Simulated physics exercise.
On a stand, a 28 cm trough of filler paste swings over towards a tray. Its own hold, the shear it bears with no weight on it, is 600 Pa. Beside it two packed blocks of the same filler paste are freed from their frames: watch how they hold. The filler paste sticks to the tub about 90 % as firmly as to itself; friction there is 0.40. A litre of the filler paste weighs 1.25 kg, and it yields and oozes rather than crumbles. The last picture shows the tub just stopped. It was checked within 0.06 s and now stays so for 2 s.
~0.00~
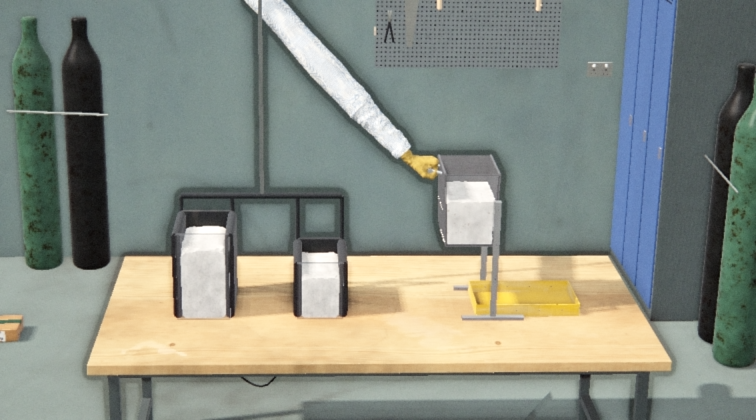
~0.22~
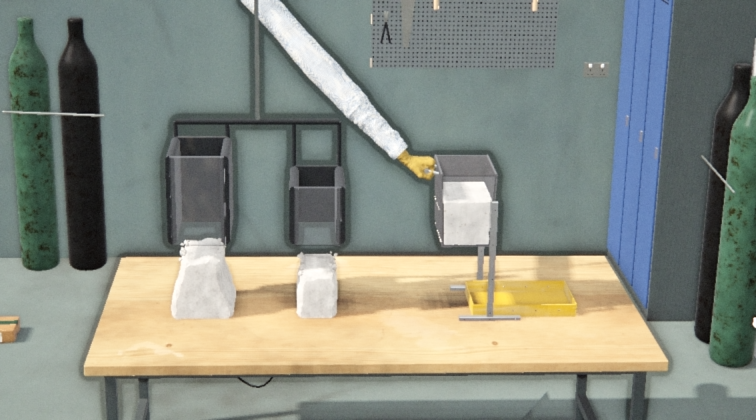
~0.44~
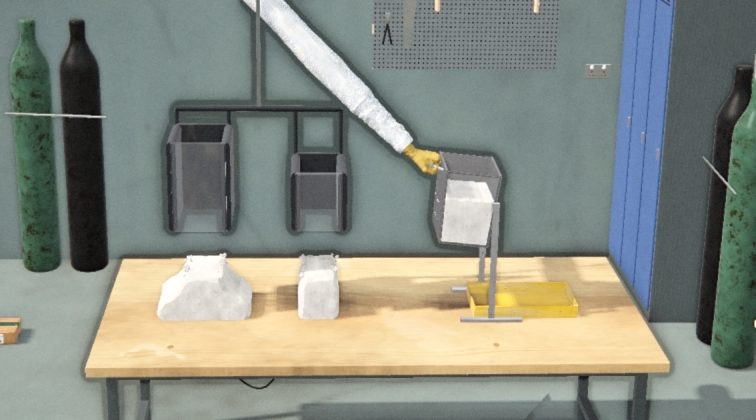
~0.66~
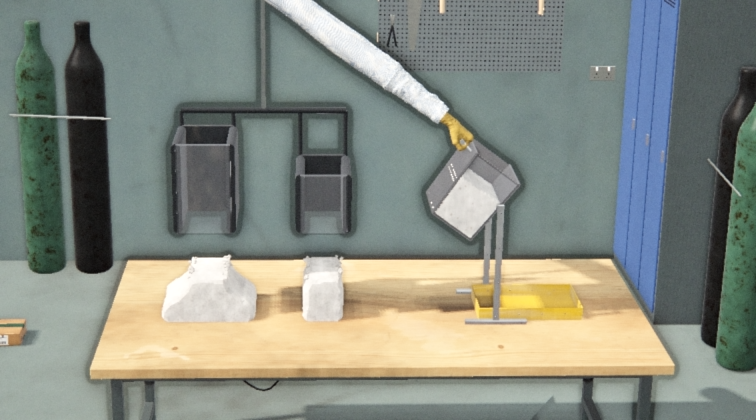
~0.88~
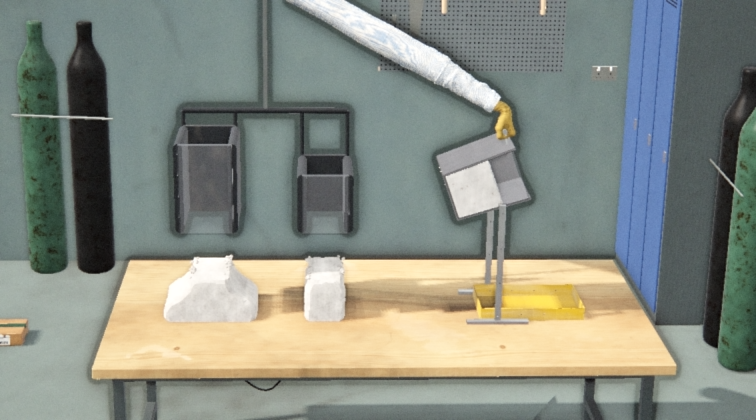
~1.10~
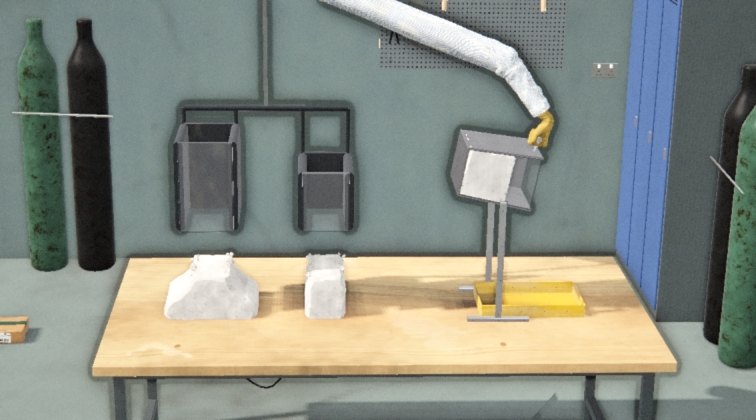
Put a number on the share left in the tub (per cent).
Close to 100 per cent.
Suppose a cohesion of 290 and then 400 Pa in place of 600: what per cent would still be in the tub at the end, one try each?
In turn about 45 %, 55 %.
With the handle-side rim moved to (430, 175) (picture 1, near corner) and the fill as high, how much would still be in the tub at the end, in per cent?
It would be near 50 %.
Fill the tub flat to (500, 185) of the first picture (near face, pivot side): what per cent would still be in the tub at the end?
In that case some 60 per cent.
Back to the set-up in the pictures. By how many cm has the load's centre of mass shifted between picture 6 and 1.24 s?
Roughly 2 cm.
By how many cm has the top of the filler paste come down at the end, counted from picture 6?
Roughly 5 cm.
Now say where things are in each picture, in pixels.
Handle-side rim at (447, 175), tilt 0 degrees; highest point of the filler paste at (496, 201); test blocks 29 cm, 18 cm high (left to right), in the first frame.
Handle-side rim at (443, 175), tilt 0 degrees; highest point of the filler paste at (492, 201); test blocks 24 cm, 18 cm high (left to right), in the second frame.
Handle-side rim at (448, 171), tilt 6 degrees; highest point of the filler paste at (450, 199); test blocks 18 cm, 18 cm high (left to right), in the third frame.
Handle-side rim at (478, 154), tilt 36 degrees; highest point of the filler paste at (464, 179); test blocks 18 cm, 18 cm high (left to right), in the fourth frame.
Handle-side rim at (515, 150), tilt 71 degrees; highest point of the filler paste at (489, 163); test blocks 18 cm, 18 cm high (left to right), in the fifth frame.
Handle-side rim at (542, 160), tilt 100 degrees; highest point of the filler paste at (475, 152); test blocks 18 cm, 18 cm high (left to right), in the sixth frame.
By 1.24 s, the tub is at 100 degrees and holds 100 %.
By 1.41 s, the tub is at 100 degrees and holds 100 %.
By 1.58 s, the tub is at 100 degrees and holds 100 %.
By 1.75 s, the tub is at 100 degrees and holds 100 %.
By 3.10 s, at the end, the tub is at 100 degrees and holds 100 %.
